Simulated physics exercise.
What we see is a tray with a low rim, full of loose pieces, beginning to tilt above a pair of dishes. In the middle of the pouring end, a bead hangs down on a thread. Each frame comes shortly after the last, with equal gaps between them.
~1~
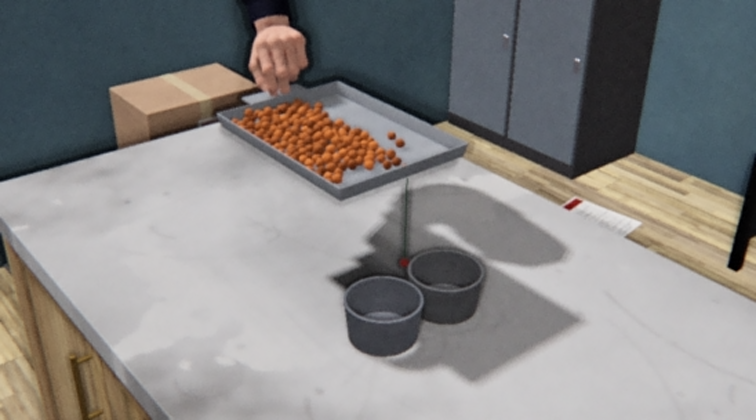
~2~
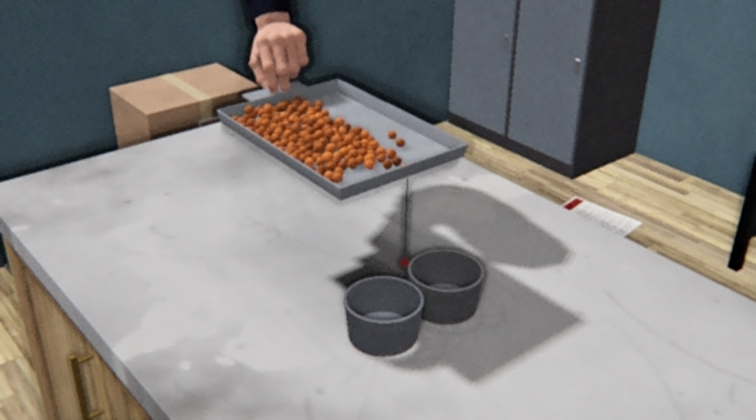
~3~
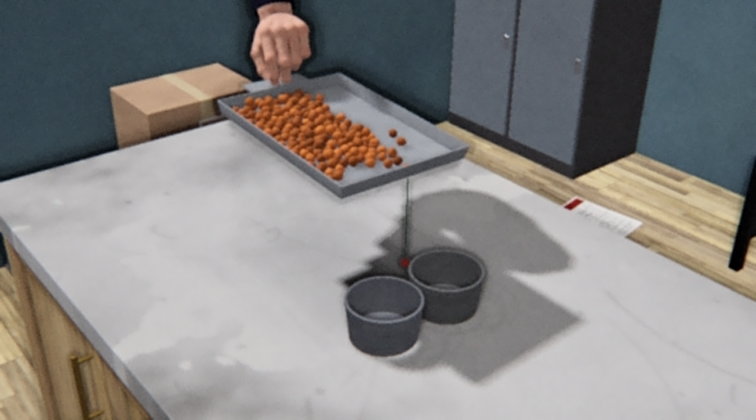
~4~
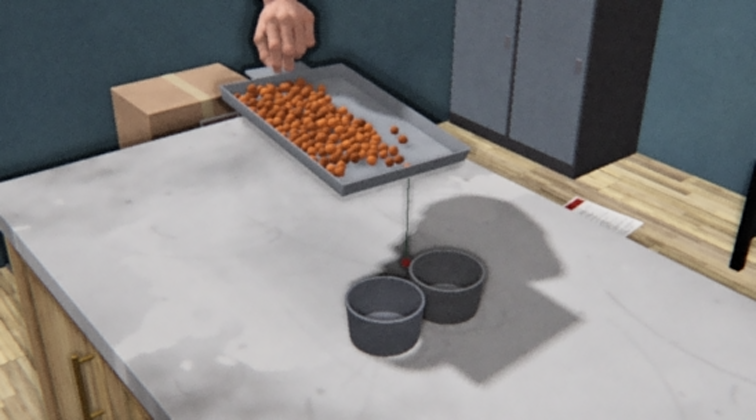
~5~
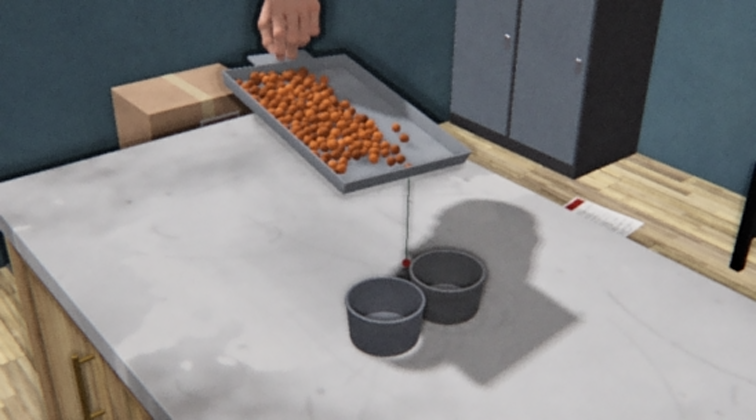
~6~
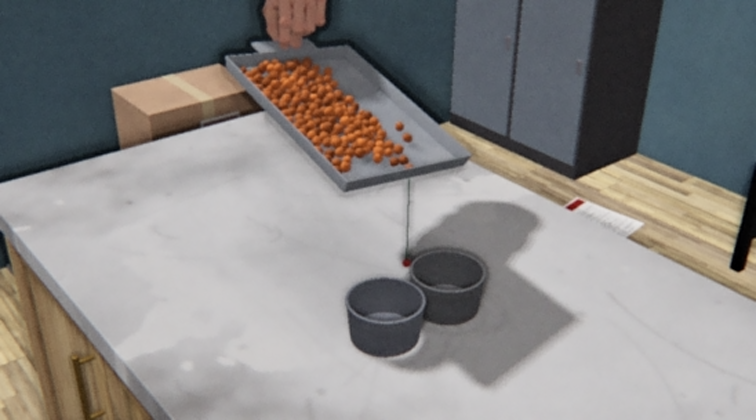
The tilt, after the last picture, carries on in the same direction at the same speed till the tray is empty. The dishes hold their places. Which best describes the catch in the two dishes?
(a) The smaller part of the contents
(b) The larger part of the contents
a.
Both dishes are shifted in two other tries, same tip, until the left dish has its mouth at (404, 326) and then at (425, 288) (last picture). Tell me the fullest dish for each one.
Trial one goes to the right of the two, trial two to the right of the two.
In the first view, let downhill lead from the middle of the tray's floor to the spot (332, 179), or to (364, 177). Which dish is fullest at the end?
Leftward dish for the first, Leftward dish for the second.
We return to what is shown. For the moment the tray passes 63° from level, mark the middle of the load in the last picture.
At about (430, 141).
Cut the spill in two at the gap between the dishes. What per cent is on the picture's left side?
Reading: Around 10 %.
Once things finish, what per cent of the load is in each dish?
The left dish keeps near 0 in a hundred, the right dish near 40 in a hundred.
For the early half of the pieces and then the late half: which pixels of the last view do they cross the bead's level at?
I'd say around (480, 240) at first, then around (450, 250).
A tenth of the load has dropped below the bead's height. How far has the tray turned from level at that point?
Roughly 65 degrees of tilt.
Just after the last frame, tray tipped steeply; the larger part on the tray; just a few in the right dish; about a tenth outside both; about a tenth in the air.
A moment on, tray tipped past a quarter turn; roughly half on the tray; about a tenth in the right dish; roughly a quarter outside both; roughly a quarter in the air.
Further on, tray tipped past a quarter turn; roughly a third in the right dish; roughly two thirds outside both.
When it is over, tray tipped past a quarter turn; not one in the left dish; roughly a third in the right dish; roughly two thirds outside both.
